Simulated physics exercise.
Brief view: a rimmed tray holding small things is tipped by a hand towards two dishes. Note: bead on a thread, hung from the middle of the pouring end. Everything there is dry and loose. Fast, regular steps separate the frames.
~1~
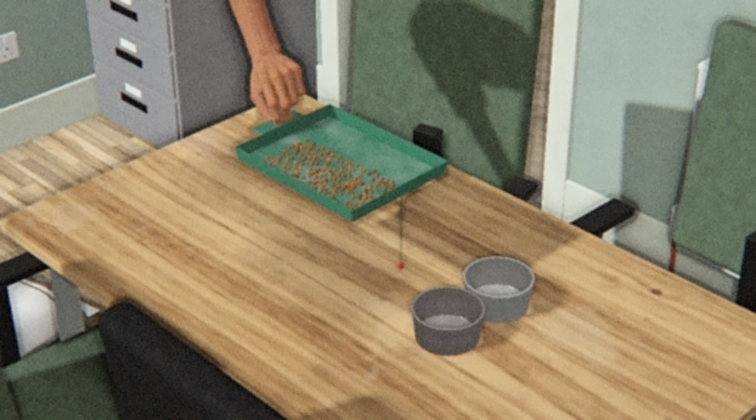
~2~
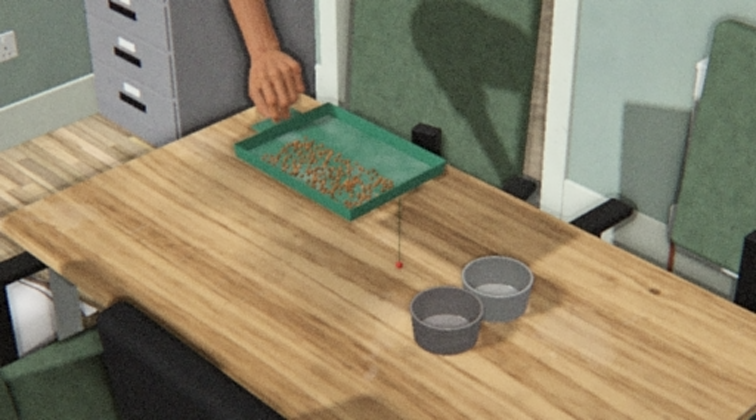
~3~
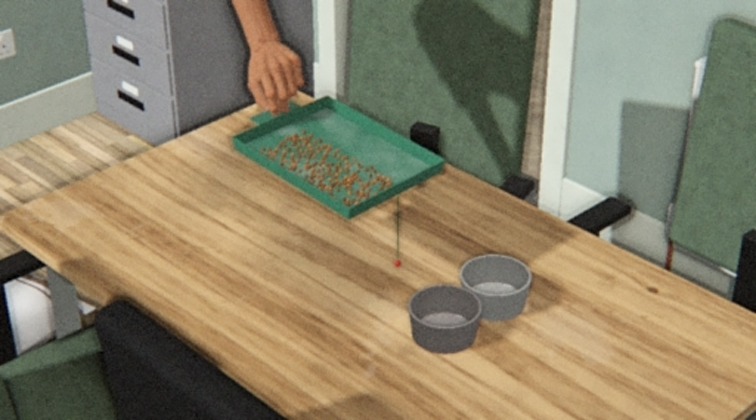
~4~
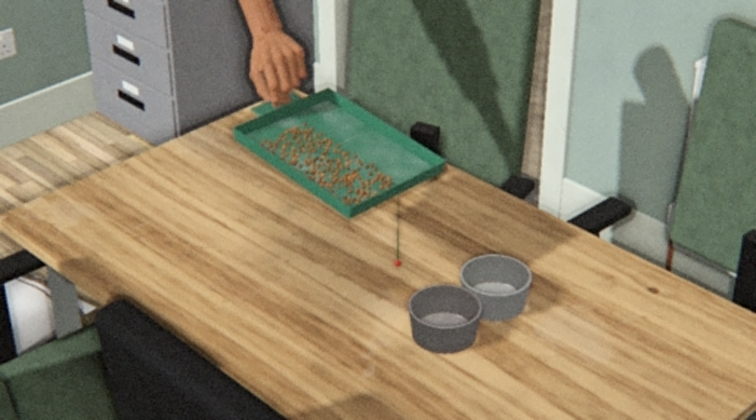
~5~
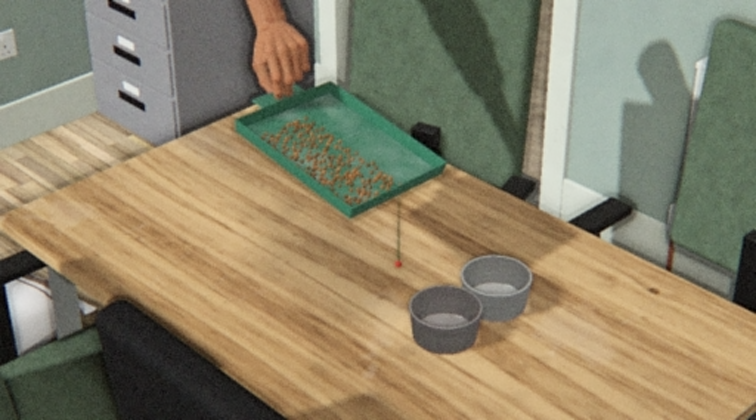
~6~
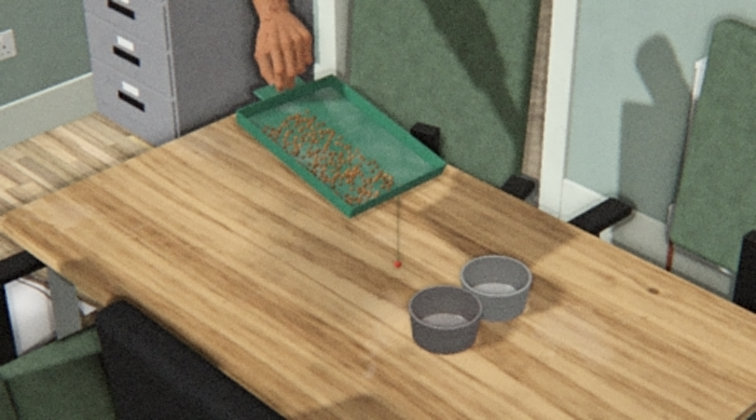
A hand reaches in at the upper left over a pale wooden table, seen from above at an angle in a room with grey drawers and green chairs. It grips a green rimmed tray of small brownish pieces, a red bead hanging on a thread beneath its near end, beyond two grey dishes. The hand rises slightly, tilting the tray gently towards its right corner, while the dishes stay put.
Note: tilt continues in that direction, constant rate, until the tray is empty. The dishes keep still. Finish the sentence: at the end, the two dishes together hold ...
... less than half of the load.
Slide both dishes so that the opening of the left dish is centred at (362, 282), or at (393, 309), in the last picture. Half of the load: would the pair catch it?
The pair would catch the lesser share the first time and the greater share the second time.
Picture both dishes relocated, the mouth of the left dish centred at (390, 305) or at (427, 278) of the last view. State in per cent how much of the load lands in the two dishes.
Roughly 80 per cent, then roughly 80 per cent.
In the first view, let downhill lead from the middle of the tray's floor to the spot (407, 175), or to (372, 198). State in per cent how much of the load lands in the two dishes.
For the first it's near 0 %, for the second near 0 %.
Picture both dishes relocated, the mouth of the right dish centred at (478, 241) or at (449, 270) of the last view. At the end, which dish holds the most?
The first time it is the dish to the left, and the second time it is the dish to the right.
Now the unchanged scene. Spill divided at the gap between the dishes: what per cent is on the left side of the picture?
Close to 90 %.
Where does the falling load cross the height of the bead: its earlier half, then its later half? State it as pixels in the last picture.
(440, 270) for the early half, (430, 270) for the late half.
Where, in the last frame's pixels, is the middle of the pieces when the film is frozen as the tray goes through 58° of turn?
The load is centred near (390, 187).
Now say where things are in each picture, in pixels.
In the first picture, corners of the pouring end at (352, 209) and (445, 161), level; middle of the load at (325, 175), cereal balls; left dish at (474, 335); right dish at (524, 302); bead on its thread at (401, 266).
In the second picture, corners of the pouring end at (351, 209) and (443, 161), level; middle of the load at (324, 173).
In the third picture, corners of the pouring end at (349, 207) and (442, 160), tipped barely, lowest at the right corner; middle of the load at (322, 169).
In the fourth picture, corners of the pouring end at (350, 206) and (443, 161), tipped a little, lowest at the right corner; middle of the load at (323, 165).
In the fifth picture, corners of the pouring end at (352, 207) and (444, 162), tipped a little, lowest at the right corner; middle of the load at (324, 161).
In the sixth picture, corners of the pouring end at (352, 207) and (445, 163), tipped a little, lowest at the right corner; middle of the load at (331, 162); left dish at (471, 333); right dish at (521, 301).
Soon after the last picture, tray tipped steeply; nearly all on the tray; a stray few in the air.
A little later, tray tipped right over; nearly all on the tray; a stray few in the left dish; a stray few outside both.
Later still, tray tipped past a quarter turn; about a quarter in the left dish; a stray few in the right dish; most outside both.
At rest, tray tipped past a quarter turn; about a quarter in the left dish; a stray few in the right dish; most outside both.
